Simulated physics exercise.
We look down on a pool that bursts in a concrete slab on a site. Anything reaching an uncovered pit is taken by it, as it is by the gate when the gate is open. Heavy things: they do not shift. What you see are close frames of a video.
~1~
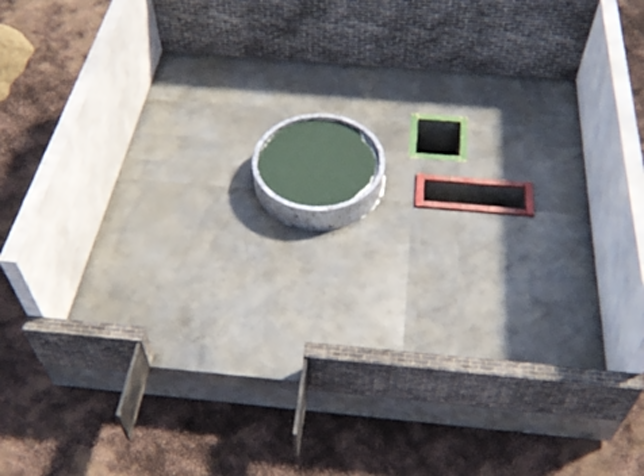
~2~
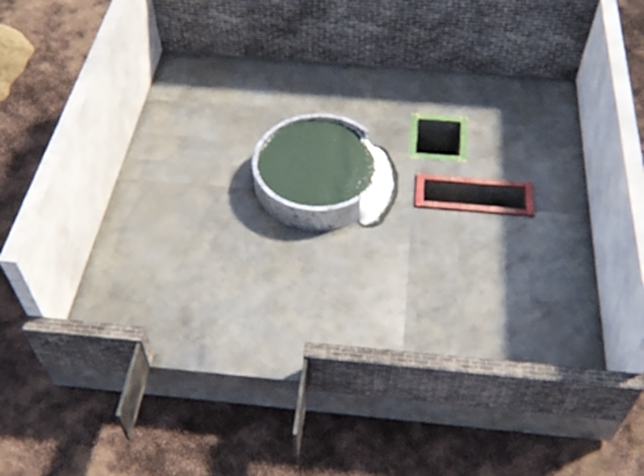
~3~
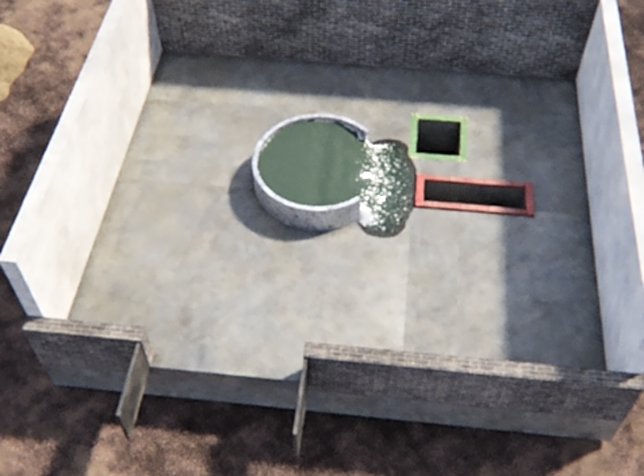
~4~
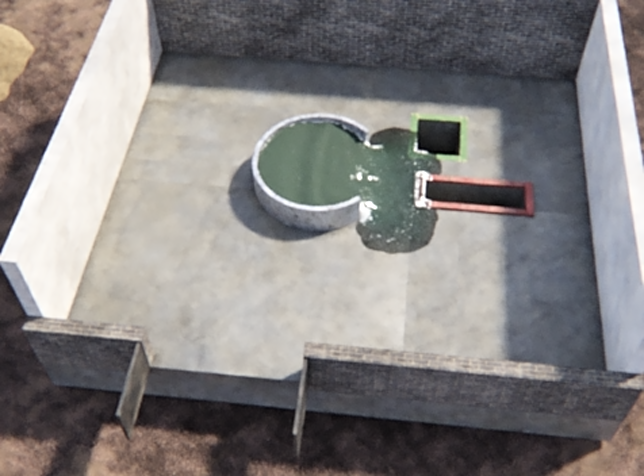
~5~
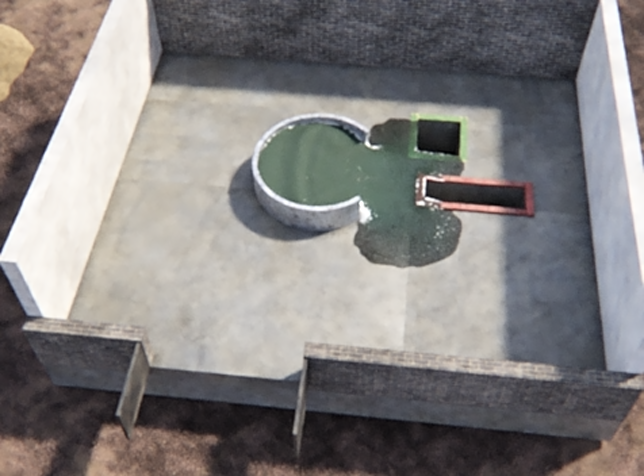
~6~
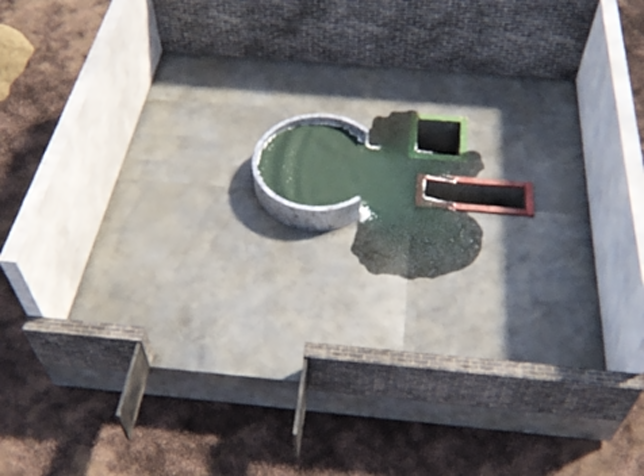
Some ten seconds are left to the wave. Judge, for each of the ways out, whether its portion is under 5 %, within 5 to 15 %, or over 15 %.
My judgement: The gate's portion is under 5 %; the green pit's portion is over 15 %; the red pit's portion is over 15 %.
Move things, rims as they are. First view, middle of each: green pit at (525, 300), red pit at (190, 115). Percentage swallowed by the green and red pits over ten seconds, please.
Looks like green collects 20 percent and red collects 0 percent.
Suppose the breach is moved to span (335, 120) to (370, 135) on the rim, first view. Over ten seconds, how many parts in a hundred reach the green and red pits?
Approximately, green takes 15 % and red takes 0 %.
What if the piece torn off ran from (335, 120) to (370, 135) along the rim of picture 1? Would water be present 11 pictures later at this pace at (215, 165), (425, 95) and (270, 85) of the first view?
So the first one is left untouched, the next drenched, and the last left untouched.
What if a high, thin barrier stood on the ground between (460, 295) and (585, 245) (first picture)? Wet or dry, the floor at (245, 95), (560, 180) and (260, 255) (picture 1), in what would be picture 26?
Going spot by spot: High and dry, then drenched, then high and dry.
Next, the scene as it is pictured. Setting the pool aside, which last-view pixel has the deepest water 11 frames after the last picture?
At about (415, 192).
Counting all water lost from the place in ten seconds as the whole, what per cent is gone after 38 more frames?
About 90 per cent.
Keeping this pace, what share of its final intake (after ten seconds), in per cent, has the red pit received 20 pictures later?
Roughly 85 %.
A moment on, water covers 15 % of the floor; the gate 0 %, the green pit 5 %, the red pit 6 %.
Next, water covers 25 % of the floor; the gate 0 %, the green pit 11 %, the red pit 11 %.
Then, water covers 30 % of the floor; the gate 0 %, the green pit 16 %, the red pit 14 %.
Later, water covers 35 % of the floor; the gate 0 %, the green pit 21 %, the red pit 17 %.
In the end, water covers 55 % of the floor; the gate 0 %, the green pit 26 %, the red pit 17 %.
